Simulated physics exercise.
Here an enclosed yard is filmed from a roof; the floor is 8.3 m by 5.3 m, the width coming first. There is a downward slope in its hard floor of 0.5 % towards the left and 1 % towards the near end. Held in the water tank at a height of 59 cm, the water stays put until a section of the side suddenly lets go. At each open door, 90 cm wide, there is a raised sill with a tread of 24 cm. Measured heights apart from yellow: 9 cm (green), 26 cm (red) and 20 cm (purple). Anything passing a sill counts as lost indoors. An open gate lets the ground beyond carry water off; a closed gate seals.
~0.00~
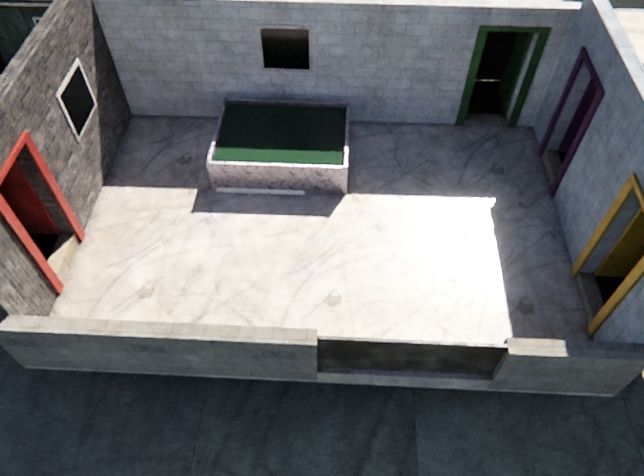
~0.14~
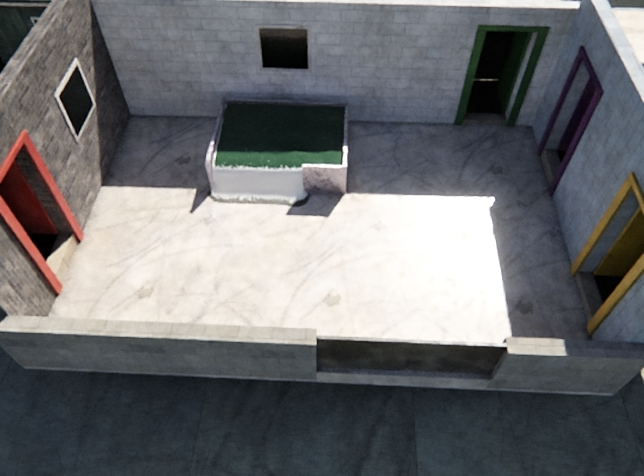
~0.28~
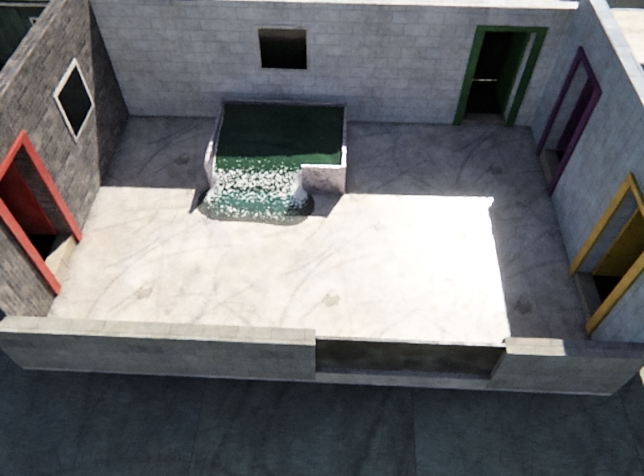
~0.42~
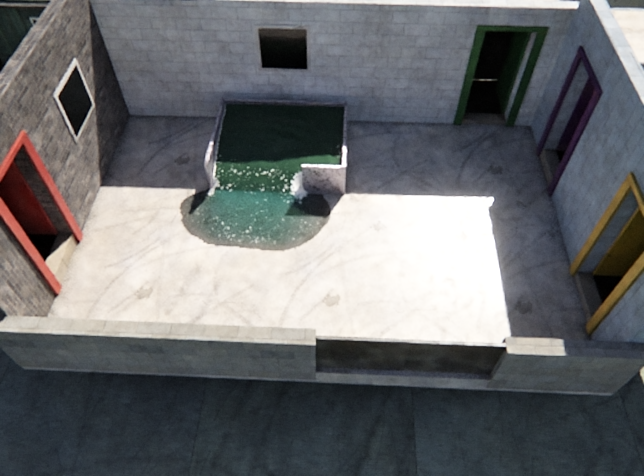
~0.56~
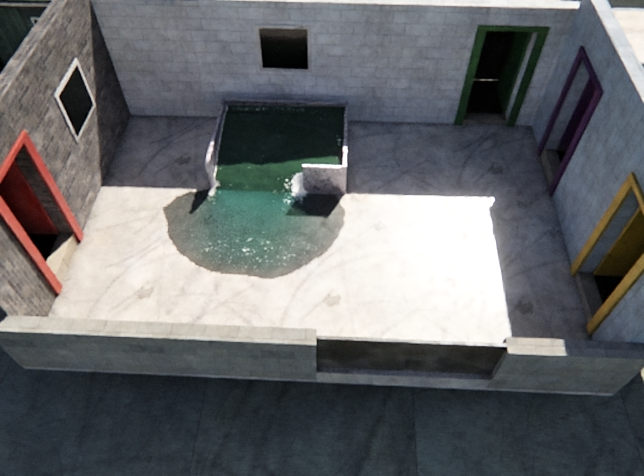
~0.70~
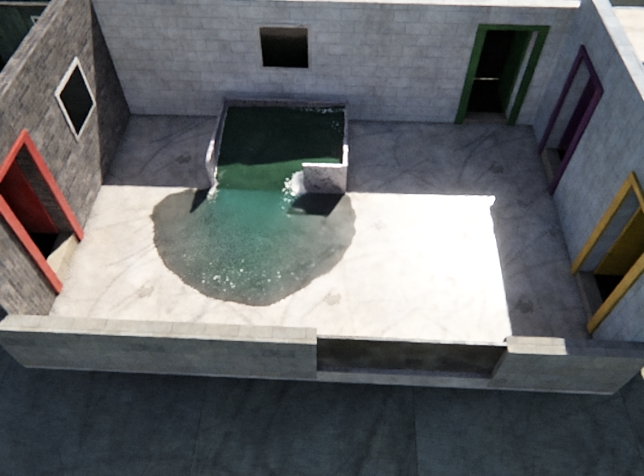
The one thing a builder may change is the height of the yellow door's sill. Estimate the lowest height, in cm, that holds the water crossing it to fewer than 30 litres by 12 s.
My estimate is 6.5 cm.
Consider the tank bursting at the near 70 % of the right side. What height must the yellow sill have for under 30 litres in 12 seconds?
A minimum of about 11.0 cm.
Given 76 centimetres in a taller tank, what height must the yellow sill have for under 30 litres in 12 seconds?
Roughly 10.0 cm high.
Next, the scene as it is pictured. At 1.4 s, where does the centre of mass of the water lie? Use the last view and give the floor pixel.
Centre of mass: About (265, 198) px.
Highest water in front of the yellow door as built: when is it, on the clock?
I'd say near 5.0 seconds.
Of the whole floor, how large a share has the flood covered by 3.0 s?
Near 40 per cent is wet.
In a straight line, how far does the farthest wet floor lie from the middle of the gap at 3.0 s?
Roughly 6.0 metres.
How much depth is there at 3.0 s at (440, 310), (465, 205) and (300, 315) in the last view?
The three readings, in order, are 5, 0 and 10 cm.
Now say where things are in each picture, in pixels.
In the first frame, still water, 59 cm deep, in the water tank at (282, 135); the yellow door at (610, 264) is dry.
In the second frame, the gap is at (258, 180), the front 0.3 m out at (238, 200); the back of the water tank holds 59 cm.
In the third frame, water pours out at (257, 182) and has run 0.8 m, to (281, 222); about 11 cm deep outside, 59 cm at the back.
In the fourth frame, the gap is at (258, 183), the front 1.3 m out at (268, 247); the back of the water tank holds 58 cm.
In the fifth frame, the gap is at (258, 183), the front 1.8 m out at (254, 272); the back of the water tank holds 51 cm.
In the sixth frame, water pours out at (259, 182) and has run 2.4 m, to (246, 300); about 6 cm deep outside, 52 cm at the back; 3.9 m in a straight line remain to the yellow door at (609, 262).
After 1.4 s water covers 30 % of the floor, deepest (32 cm) near (205, 351); it has not reached the yellow door.
After 3.0 s water covers 40 % of the floor, deepest (36 cm) near (38, 344); it has not reached the yellow door.
After 12.0 s water covers 100 % of the floor, deepest (11 cm) near (63, 283); 5 cm at the yellow door, 0 litres in over its 13 cm sill.
At the yellow door as built, the water arrived by 3.7 s and peaked near 12 cm at 4.8 s.
With a sill of 5.5 cm, 50 litres would have come in within the 12 s; with 7.5 cm, 19 litres. So under 30 litres takes about 6.5 cm.
